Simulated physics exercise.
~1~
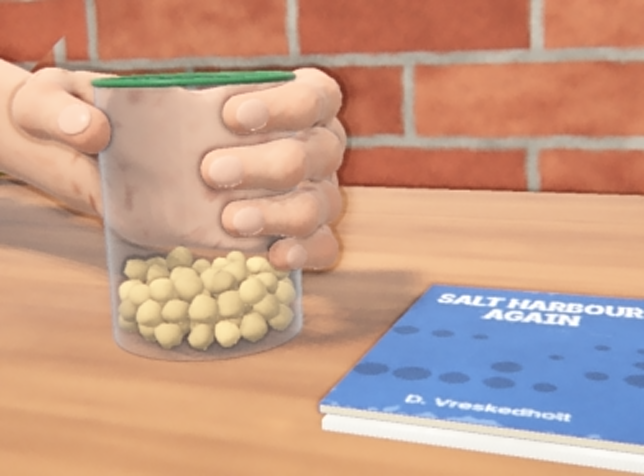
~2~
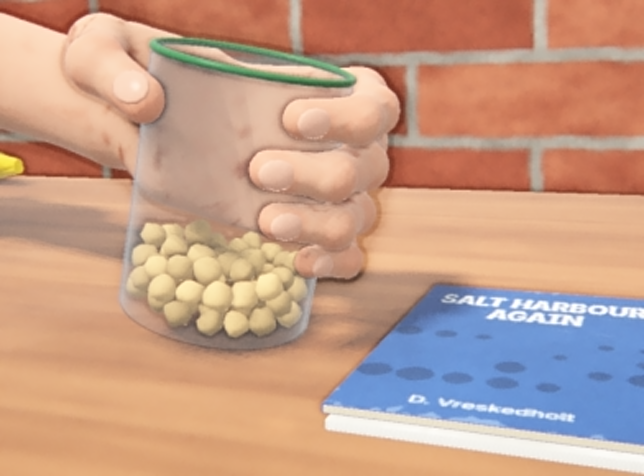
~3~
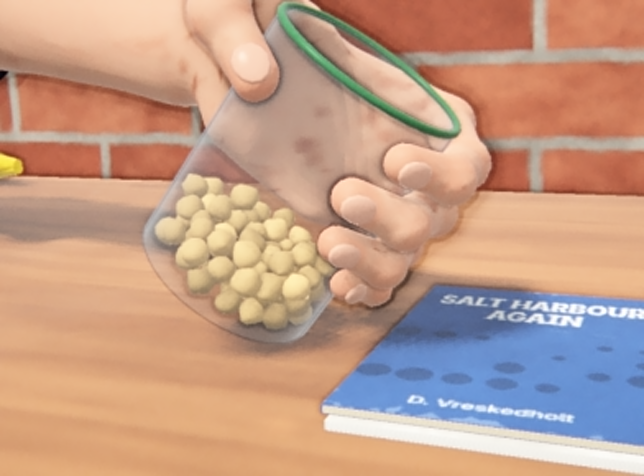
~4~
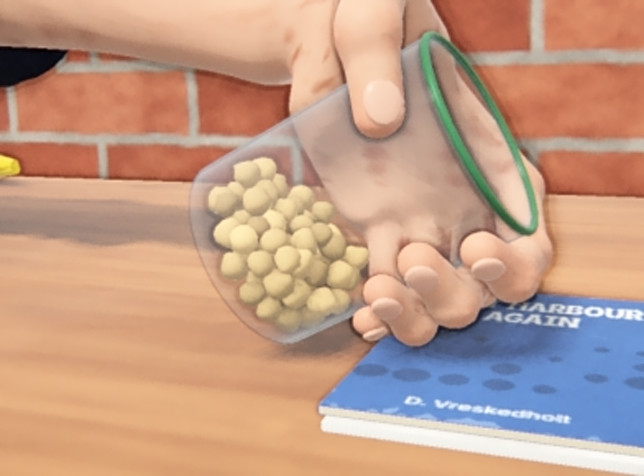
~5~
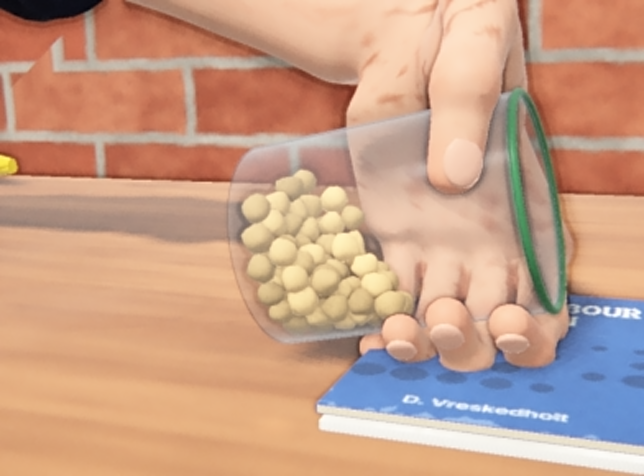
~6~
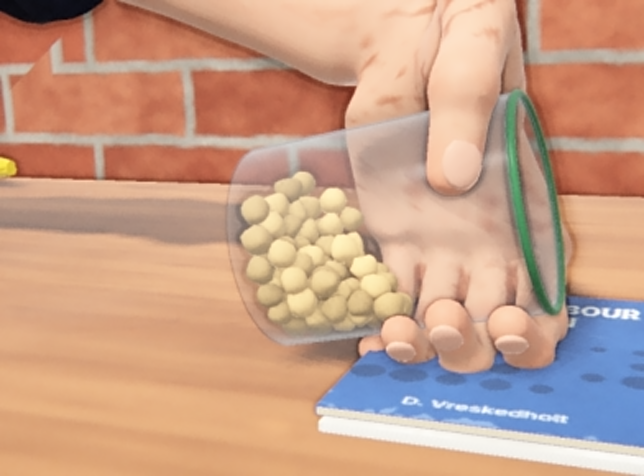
A hand tips a clear, green-rimmed glass of pale round balls rightward onto a blue book, the balls staying inside.
